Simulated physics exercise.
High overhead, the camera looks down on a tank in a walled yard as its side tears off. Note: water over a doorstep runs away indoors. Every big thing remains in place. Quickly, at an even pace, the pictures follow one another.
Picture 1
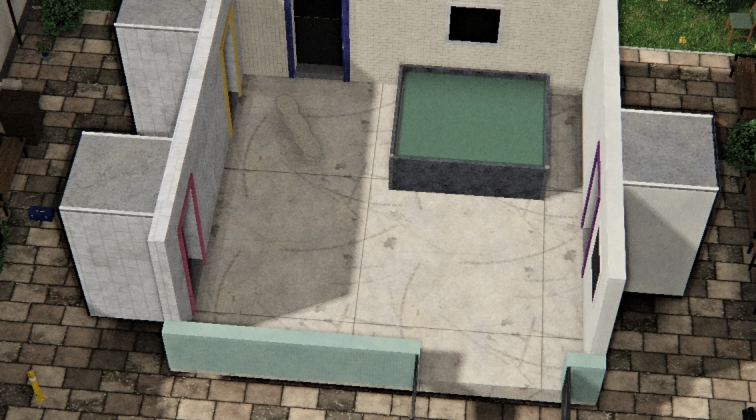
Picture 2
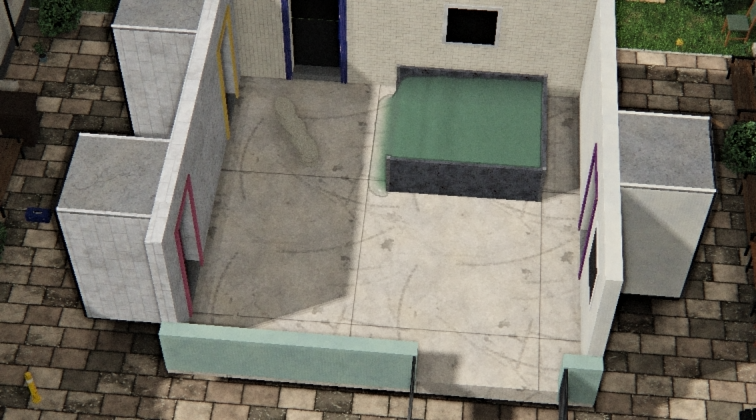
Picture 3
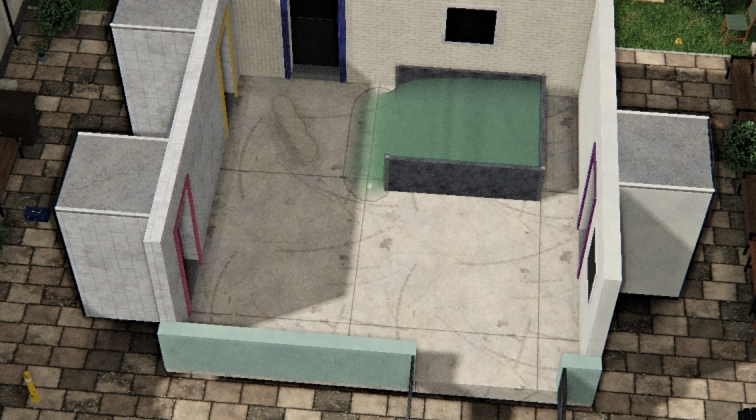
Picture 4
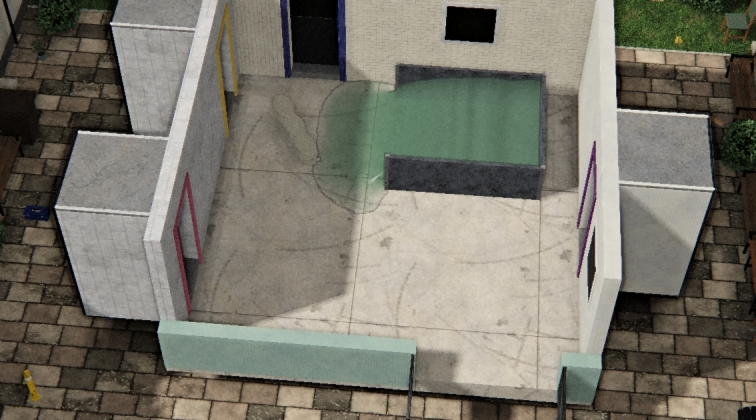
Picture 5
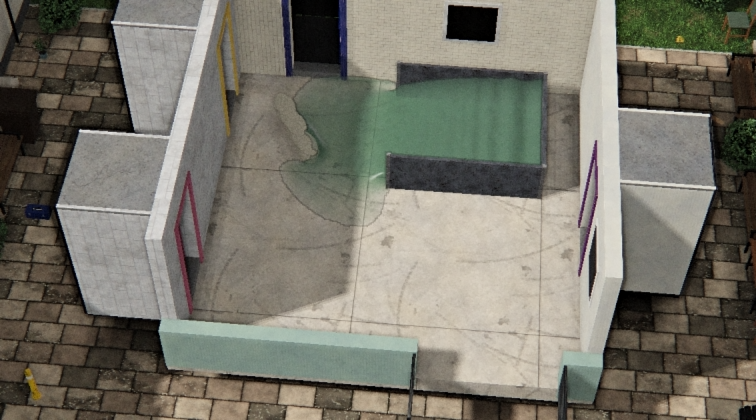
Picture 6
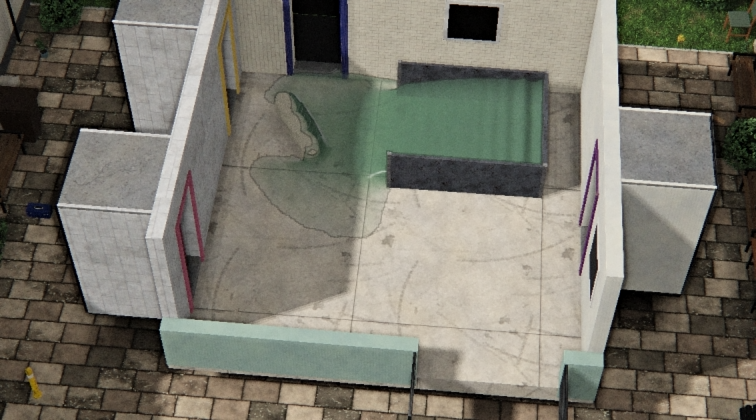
In a walled yard seen from high above, a dark tank of green water sat still until its left side gave way, and the water poured out leftward, spreading across the concrete floor.
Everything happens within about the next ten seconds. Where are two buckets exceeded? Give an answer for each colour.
In the end the blue door is going to let through more than allowed; the yellow door is going to let through more than allowed; the purple door is going to let through more than allowed; the pink door is going to let through more than allowed.
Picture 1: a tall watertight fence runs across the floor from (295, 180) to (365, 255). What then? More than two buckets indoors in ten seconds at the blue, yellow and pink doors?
Here's how it goes: The blue door ends up swamped, the yellow door ends up swamped, the pink door remains below.
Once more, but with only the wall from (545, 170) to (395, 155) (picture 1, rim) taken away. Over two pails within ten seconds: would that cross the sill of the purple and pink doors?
Purple door: Exceeds the limit; pink door: Exceeds the limit.
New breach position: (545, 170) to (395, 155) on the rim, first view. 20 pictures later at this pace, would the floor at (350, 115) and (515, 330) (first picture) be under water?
The first spot is spared and the second is soaked.
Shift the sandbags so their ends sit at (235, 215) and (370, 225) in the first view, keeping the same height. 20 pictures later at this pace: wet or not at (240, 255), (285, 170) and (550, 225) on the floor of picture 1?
Going in the order you gave, that's waterlogged, then waterlogged, then left unsoaked.
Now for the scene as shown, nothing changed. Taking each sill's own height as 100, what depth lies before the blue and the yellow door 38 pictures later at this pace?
About 90 %, then 110 %.
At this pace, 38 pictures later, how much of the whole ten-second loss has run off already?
Roughly 70 %.
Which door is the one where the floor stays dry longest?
Result: The purple door.
A moment on, water covers 35 % of the floor; the blue door under two buckets in, the yellow door wet at the sill, nothing in, the purple door not reached, the pink door not reached.
Next, water covers 40 % of the floor; the blue door far over two buckets in, the yellow door under two buckets in, the purple door not reached, the pink door wet at the sill, nothing in.
Then, water covers 50 % of the floor; the blue door far over two buckets in, the yellow door far over two buckets in, the purple door not reached, the pink door under two buckets in.
Later, water covers 85 % of the floor; the blue door far over two buckets in, the yellow door far over two buckets in, the purple door under two buckets in, the pink door over two buckets in.
In the end, water covers 95 % of the floor; the blue door far over two buckets in, the yellow door far over two buckets in, the purple door over two buckets in, the pink door far over two buckets in.
